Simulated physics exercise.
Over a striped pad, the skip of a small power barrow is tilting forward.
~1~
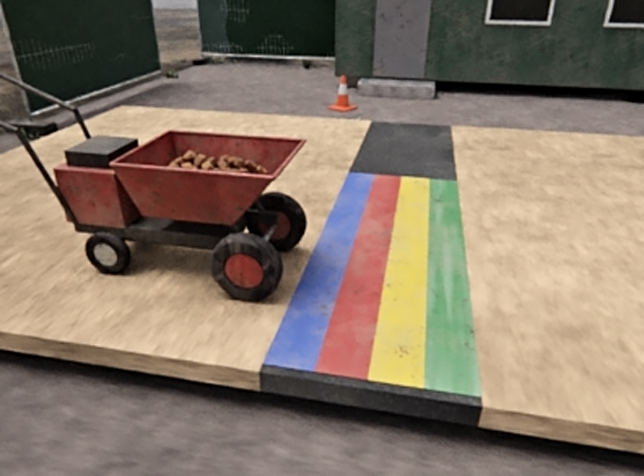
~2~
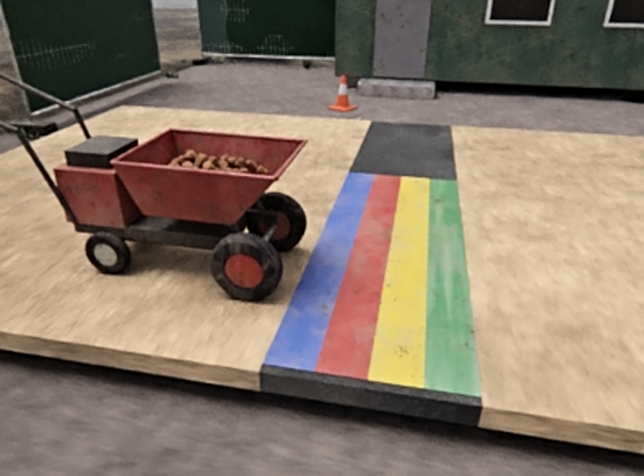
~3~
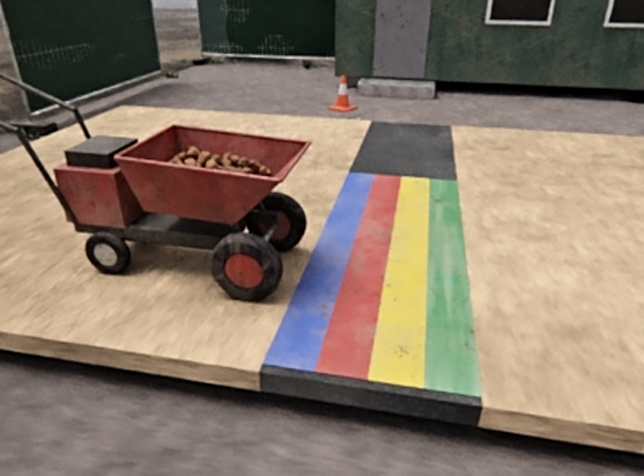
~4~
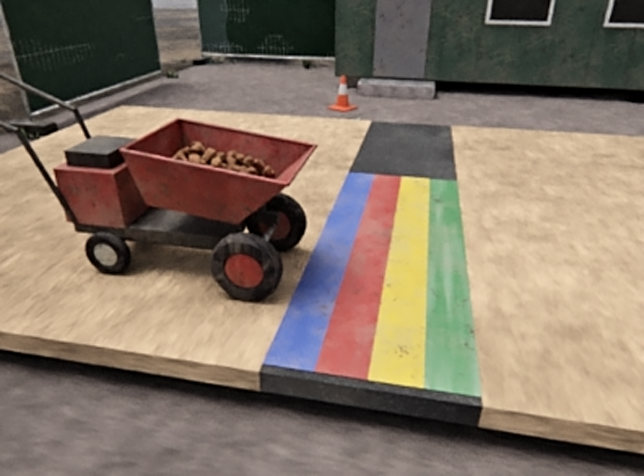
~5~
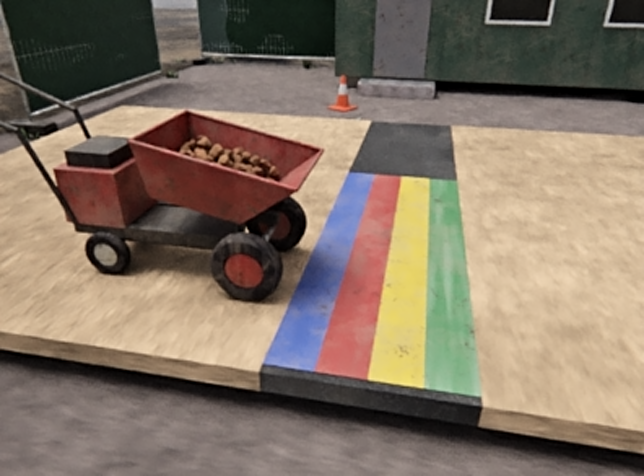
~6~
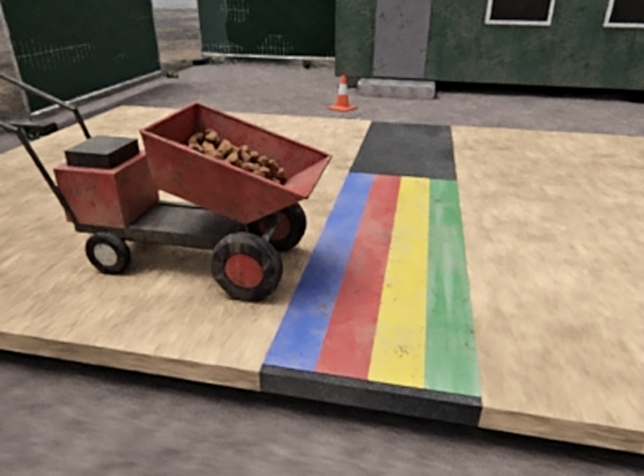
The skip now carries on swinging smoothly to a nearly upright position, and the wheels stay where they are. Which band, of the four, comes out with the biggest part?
The yellow band comes out ahead.
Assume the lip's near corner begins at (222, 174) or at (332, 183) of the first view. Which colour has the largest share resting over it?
Going by the pictures, the first try gives the strip in red and the second gives that green strip.
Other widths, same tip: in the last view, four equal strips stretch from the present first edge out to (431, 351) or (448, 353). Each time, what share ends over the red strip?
The first one comes out at 10 percent, while the second comes out at 10 percent.
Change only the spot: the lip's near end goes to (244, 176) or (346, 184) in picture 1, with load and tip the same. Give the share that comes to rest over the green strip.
First position: Some 10 percent; second position: Some 40 percent.
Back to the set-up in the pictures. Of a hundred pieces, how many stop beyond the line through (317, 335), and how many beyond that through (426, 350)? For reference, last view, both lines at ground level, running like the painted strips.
Around 90 per cent for the first, around 30 per cent for the second.
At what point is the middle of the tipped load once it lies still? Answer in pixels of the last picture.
Near pixel (409, 285).
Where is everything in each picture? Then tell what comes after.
Lip of the skip (274, 178), level; top of the load (194, 172), clay clods; blue strip (303, 329); red strip (350, 335); yellow strip (400, 342); green strip (451, 349), in the first frame.
Lip of the skip (276, 179), level; top of the load (195, 171), in the second frame.
Lip of the skip (280, 181), tipped barely; top of the load (198, 169), in the third frame.
Lip of the skip (287, 185), tipped a little; top of the load (195, 163), in the fourth frame.
Lip of the skip (296, 190), tipped a little; top of the load (187, 158), in the fifth frame.
Lip of the skip (306, 197), tipped clearly; top of the load (195, 152); blue strip (303, 329); red strip (350, 335); yellow strip (400, 342); green strip (451, 349), in the sixth frame.
Just after the last frame, skip tipped steeply; every one in the skip.
A moment on, skip tipped right over; roughly two thirds in the skip; roughly a quarter over the red strip; roughly a quarter over the yellow strip.
Further on, skip tipped right over; about a tenth in the skip; roughly a quarter over the red strip; roughly a third over the yellow strip; roughly a quarter over the green strip; about a tenth off the paint.
When it is over, skip tipped right over; about a tenth in the skip; not one over the blue strip; roughly a quarter over the red strip; roughly a third over the yellow strip; roughly a quarter over the green strip; about a tenth off the paint.
